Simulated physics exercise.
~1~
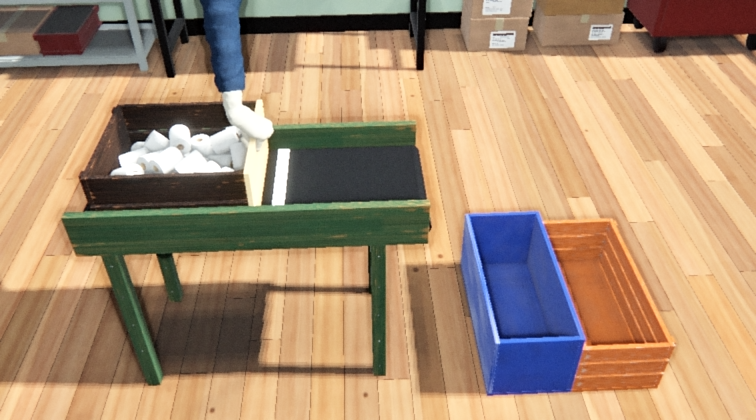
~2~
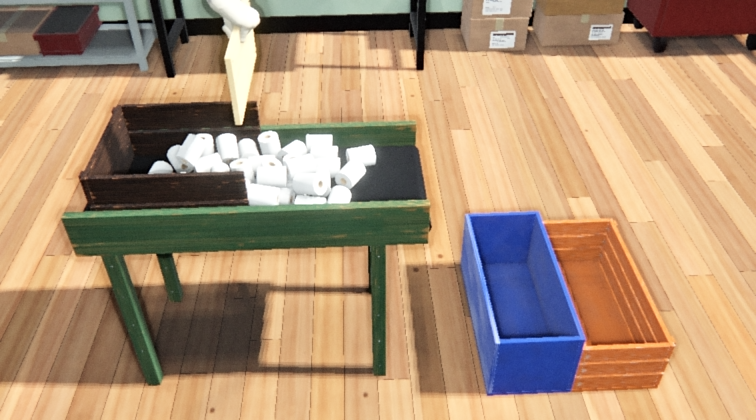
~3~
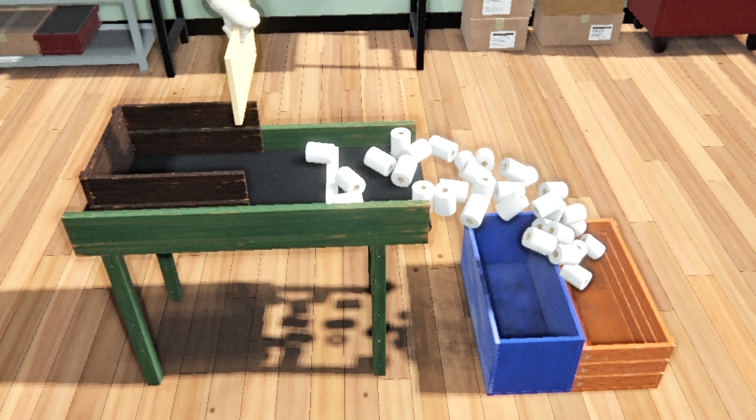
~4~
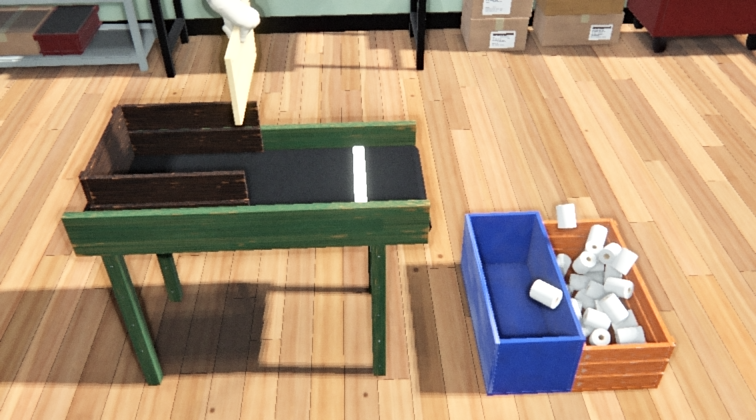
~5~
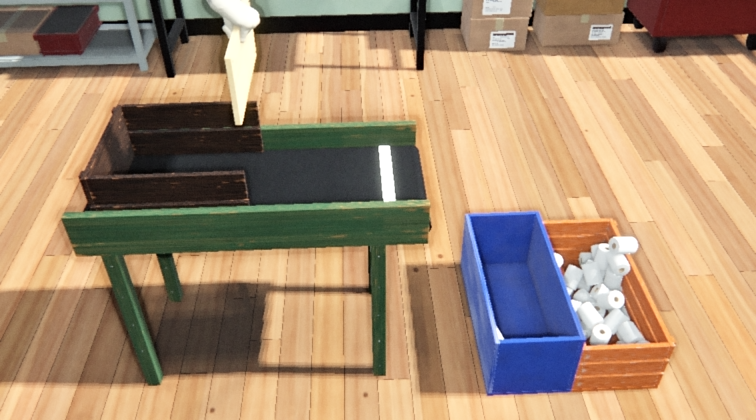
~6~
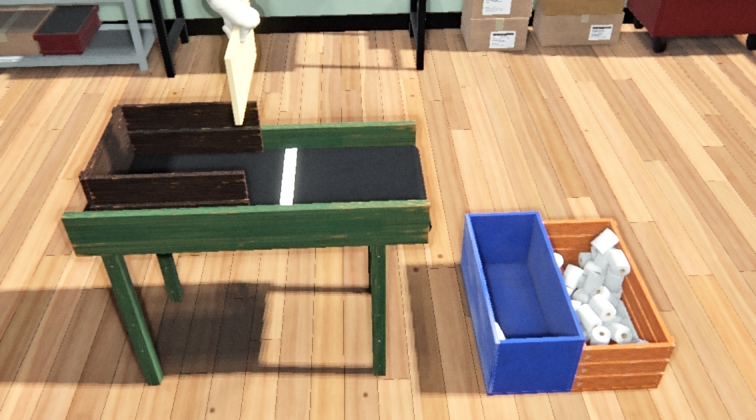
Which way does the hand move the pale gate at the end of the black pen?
The hand moves the gate up, clear of the pen, and holds it above the belt.
White paper rolls sit heaped in a black pen on a green-sided table, held back by a pale gate in a hand's grip. The hand lifts the gate clear, and the rolls spread rightward along the dark belt. They shoot off the right end in a long, tumbling stream that passes mostly over the blue bin. Most drop into the orange tub beyond it, while a few are still falling after the belt has emptied. At the end the rolls lie piled in the orange tub, with just one in the blue bin, as the white stripe shows on the bare belt.
